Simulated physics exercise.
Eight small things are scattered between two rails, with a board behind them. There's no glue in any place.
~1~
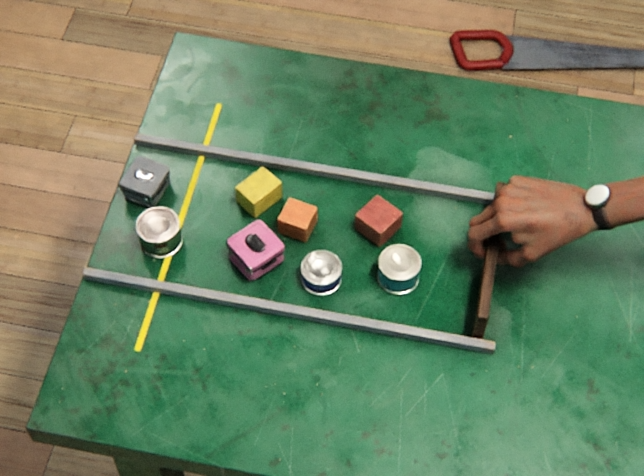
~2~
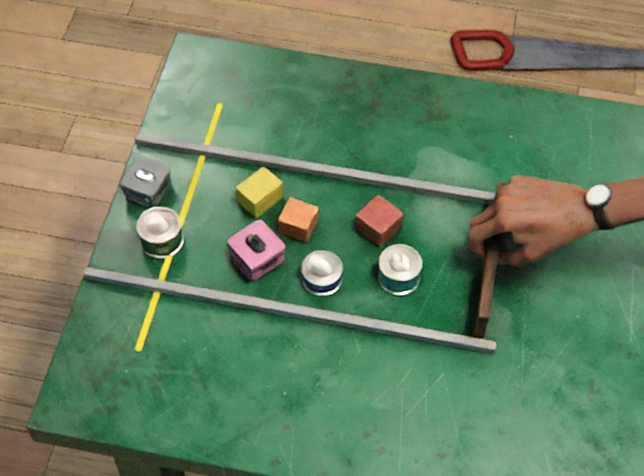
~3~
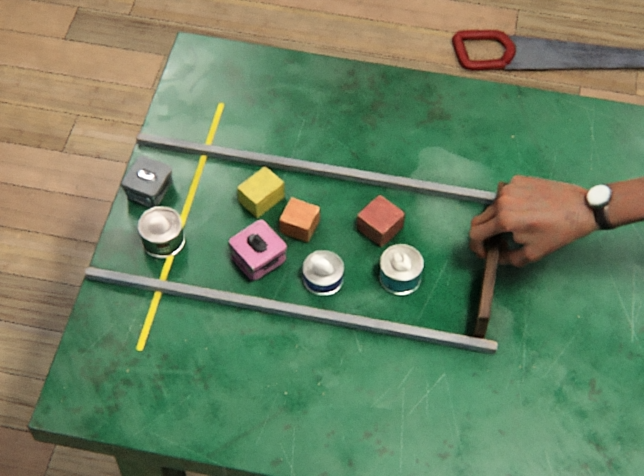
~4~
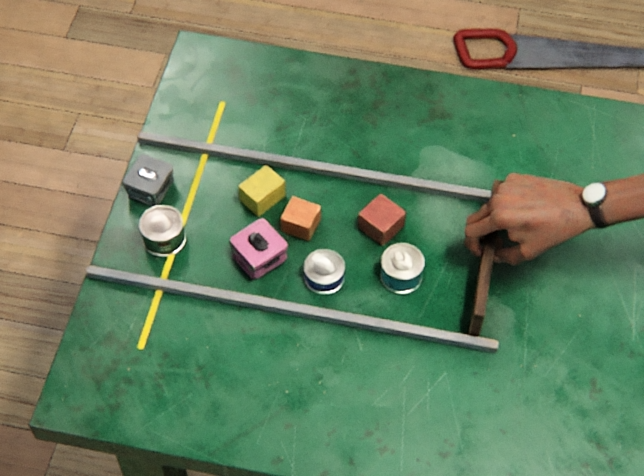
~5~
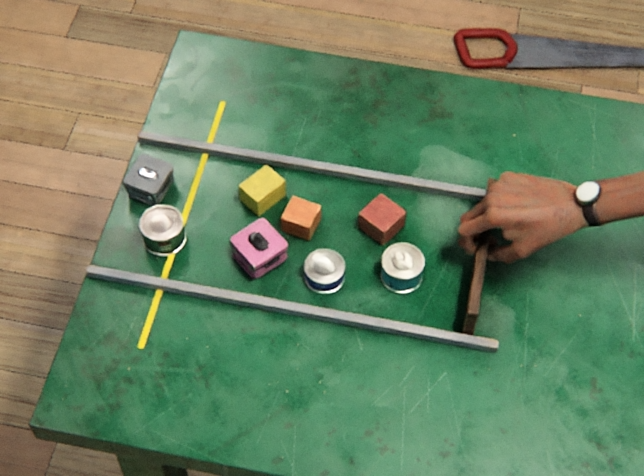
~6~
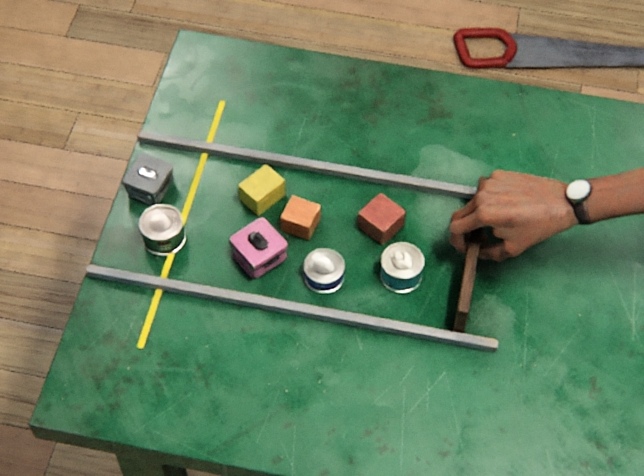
A hand wearing a watch slid a dark wooden board slightly left between two rails on a green table, while the scattered blocks and tins in front of it stayed where they were.
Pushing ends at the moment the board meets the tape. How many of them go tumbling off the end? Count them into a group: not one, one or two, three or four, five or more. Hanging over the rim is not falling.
Off the edge will go one or two.
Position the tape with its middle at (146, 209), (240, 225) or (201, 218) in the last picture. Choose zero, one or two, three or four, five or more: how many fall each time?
Three or four; none; no fall at all.
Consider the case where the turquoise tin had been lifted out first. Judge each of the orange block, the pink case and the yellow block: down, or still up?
The orange block stays put, the pink case stays put, the yellow block stays put.
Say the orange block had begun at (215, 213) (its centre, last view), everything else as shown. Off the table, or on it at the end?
It is still up.
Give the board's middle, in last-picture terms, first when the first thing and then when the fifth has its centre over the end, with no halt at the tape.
The middle sits near (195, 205) at the first moment and near (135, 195) at the second.
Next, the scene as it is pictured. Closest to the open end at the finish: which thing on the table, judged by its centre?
Result: Pink case.
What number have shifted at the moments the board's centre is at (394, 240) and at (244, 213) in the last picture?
Tally at point one: 2; at point two: 7.
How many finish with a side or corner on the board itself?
The count in contact is 4.
Soon after, none off yet; grey case at rest near (149, 180); green pot at rest near (163, 230); yellow block at rest near (262, 190).
Then, none off yet; grey case at rest near (149, 180); green pot at rest near (159, 230); yellow block moved about its own width near (247, 176).
At rest, the number that fall off is one or two; fallen, green pot and grey case.
